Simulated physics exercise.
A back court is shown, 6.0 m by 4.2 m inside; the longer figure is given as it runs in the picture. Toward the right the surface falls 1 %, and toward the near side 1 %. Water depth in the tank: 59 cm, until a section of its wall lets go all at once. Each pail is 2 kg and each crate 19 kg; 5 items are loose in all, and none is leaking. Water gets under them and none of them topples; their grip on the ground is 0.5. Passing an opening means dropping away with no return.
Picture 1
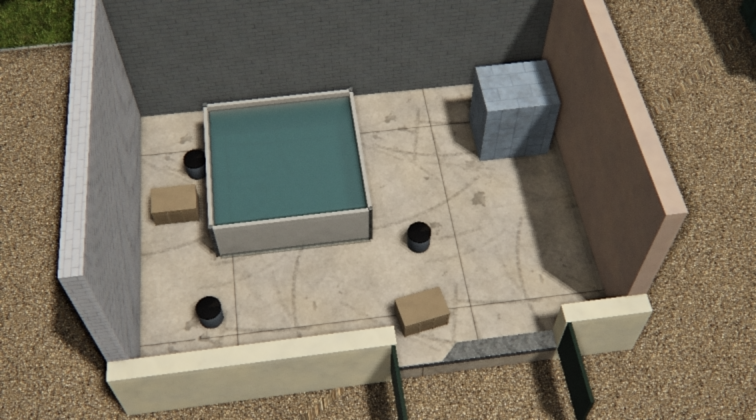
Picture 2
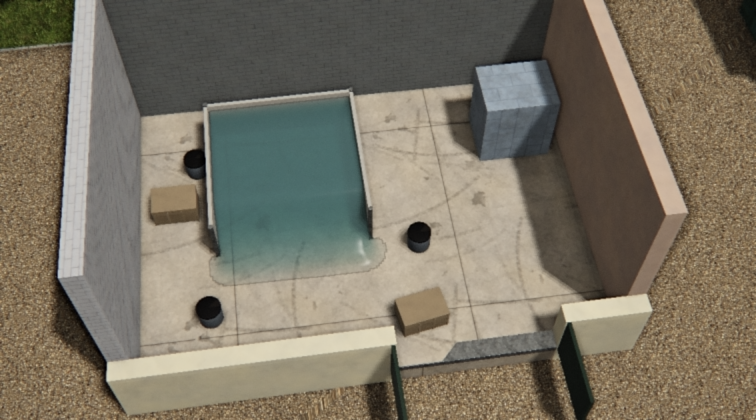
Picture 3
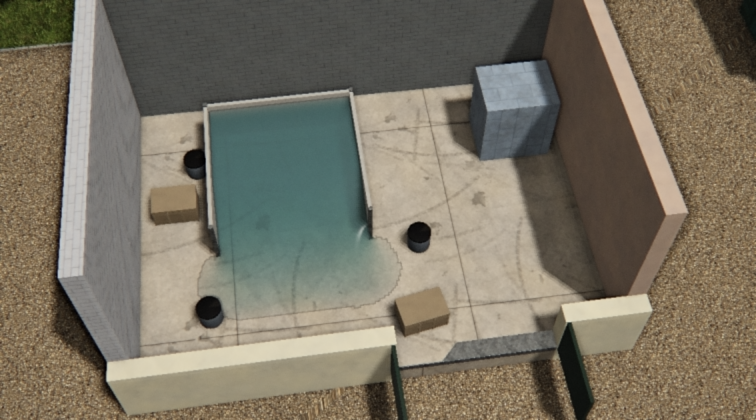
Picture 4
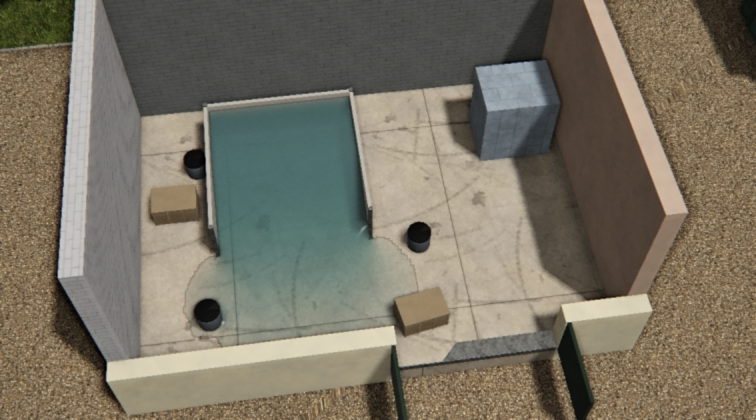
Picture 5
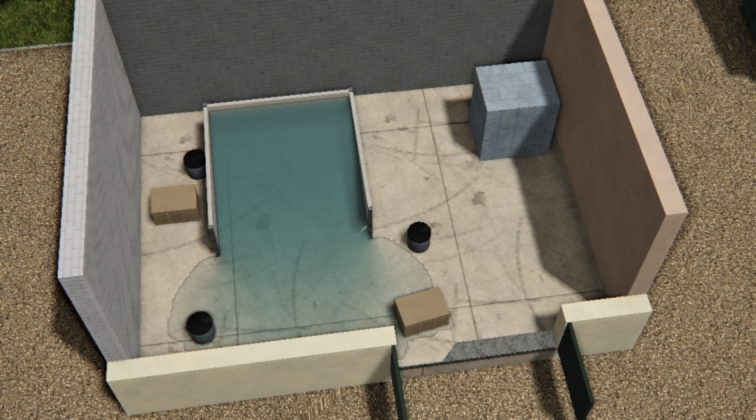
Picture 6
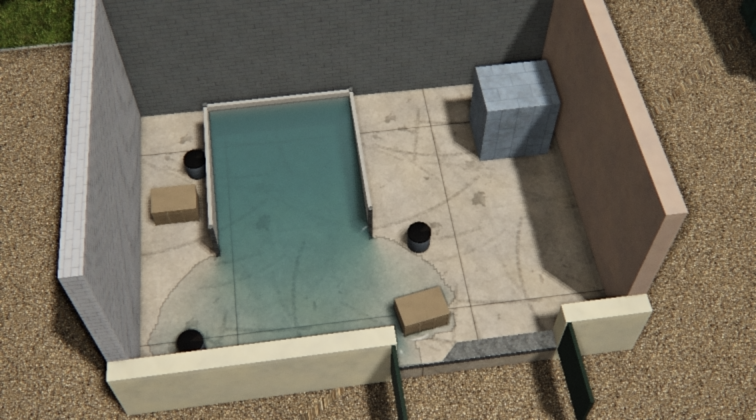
The clip opens on a walled court with a raised tank of teal water, dark pails, tan crates and a gray block. The tank's near side disappears and water spreads across the paving toward the near wall. The near-left pail then slides toward that wall, while the other loose items stay put.
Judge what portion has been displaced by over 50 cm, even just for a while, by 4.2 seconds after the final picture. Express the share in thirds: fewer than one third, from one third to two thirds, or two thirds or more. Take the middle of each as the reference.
Two thirds or more.
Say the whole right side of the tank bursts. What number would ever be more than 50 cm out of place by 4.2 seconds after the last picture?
Then 2.
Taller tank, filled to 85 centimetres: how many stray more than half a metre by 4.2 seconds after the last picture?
Count under that change: 4.
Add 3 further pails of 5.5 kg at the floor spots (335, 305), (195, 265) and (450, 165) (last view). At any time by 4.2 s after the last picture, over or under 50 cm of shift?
Check, in order - exceeded, exceeded, not exceeded.
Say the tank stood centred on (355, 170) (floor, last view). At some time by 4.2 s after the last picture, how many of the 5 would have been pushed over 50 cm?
In that case 5 of them.
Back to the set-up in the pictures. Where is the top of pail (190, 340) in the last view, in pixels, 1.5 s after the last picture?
Close to pixel (179, 231).
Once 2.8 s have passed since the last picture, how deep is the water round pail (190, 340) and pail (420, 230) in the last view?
Close to 14 and 2 centimetres.
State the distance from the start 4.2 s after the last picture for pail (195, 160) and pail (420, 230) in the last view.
In turn: 350 cm, 30 cm.
Then, 0.4 s after the last picture 1 of 5 are over 50 cm from their spots; 1 afloat.
Then, 1.5 s after the last picture 2 of 5 are over 50 cm from their spots; 1 afloat.
Then, 2.8 s after the last picture 4 of 5 are over 50 cm from their spots; 3 afloat.
Then, 4.2 s after the last picture 4 of 5 are over 50 cm from their spots, and 4 have been at some point; 3 afloat.
